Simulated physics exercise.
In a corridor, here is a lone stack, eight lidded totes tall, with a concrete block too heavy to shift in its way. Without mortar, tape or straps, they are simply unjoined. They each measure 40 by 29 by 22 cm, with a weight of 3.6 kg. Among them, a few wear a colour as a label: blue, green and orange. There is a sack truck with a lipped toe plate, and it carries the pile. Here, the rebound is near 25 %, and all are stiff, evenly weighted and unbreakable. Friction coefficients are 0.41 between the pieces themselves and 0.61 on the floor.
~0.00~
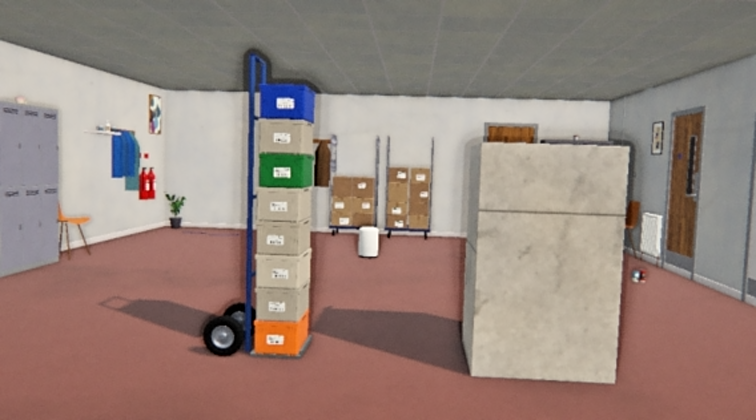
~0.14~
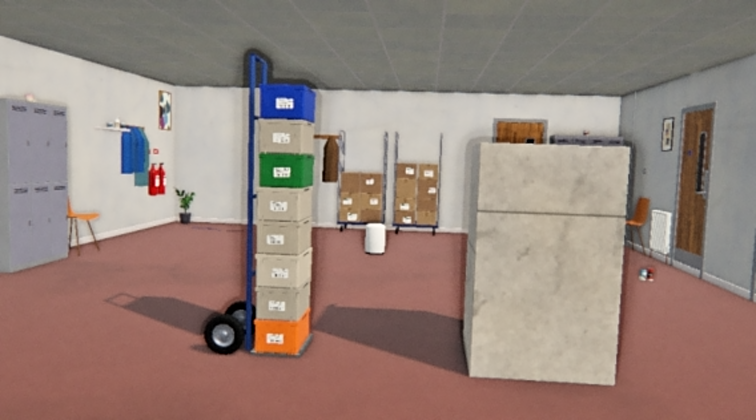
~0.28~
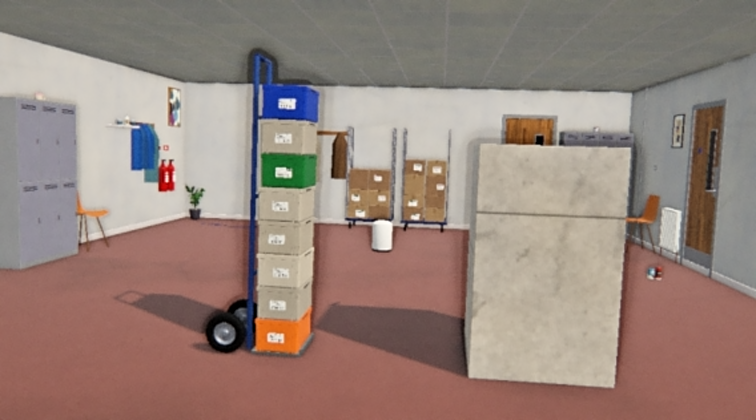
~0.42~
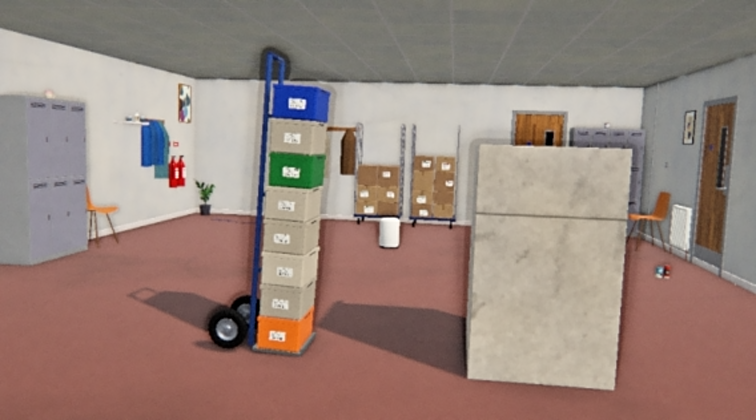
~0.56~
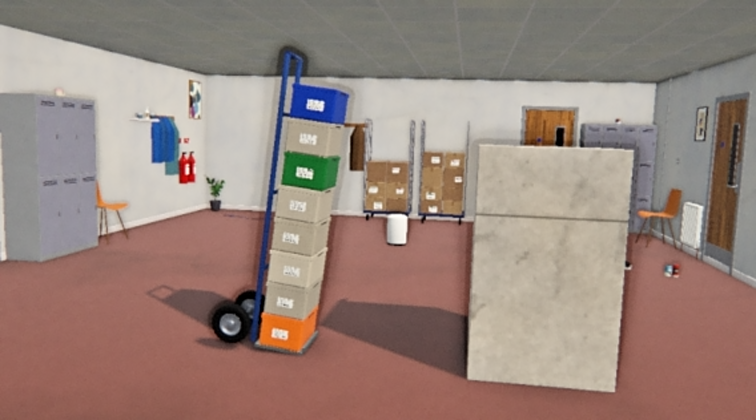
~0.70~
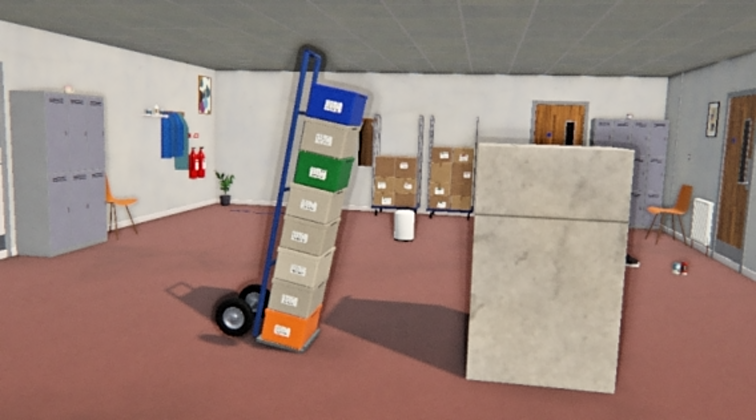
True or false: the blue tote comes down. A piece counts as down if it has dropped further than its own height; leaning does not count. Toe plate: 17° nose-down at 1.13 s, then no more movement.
True.
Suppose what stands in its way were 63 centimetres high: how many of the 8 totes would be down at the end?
You'd end up with 6 of them.
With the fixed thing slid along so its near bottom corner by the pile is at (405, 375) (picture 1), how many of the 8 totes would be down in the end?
That would give 0.
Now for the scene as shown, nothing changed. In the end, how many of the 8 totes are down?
3.
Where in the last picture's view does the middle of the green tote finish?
Near (427, 220).
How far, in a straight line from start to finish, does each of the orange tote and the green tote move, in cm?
Orange 10, green 100.
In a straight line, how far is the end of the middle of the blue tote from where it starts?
Some 110 centimetres.
After 0.86 s, none of the 8 totes down, 8 disturbed; blue tote 16° from how it stood; green tote 16° from how it stood.
After 1.08 s, none of the 8 totes down, 8 disturbed; blue tote 25° from how it stood, 10 cm lower; green tote 25° from how it stood.
After 1.34 s, 2 of the 8 totes down; blue tote 39° from how it stood, 23 cm lower; green tote 41° from how it stood, 19 cm lower.
After 2.46 s, 3 of the 8 totes down; blue tote upside down; green tote 45° from how it stood, 28 cm lower.
In the end (3.1 s), 3 of the 8 totes down; blue tote on its side; orange tote 45° from how it stood; green tote 45° from how it stood, 29 cm lower. From the last view, middles, blue tote near (309, 267), orange tote near (304, 315).
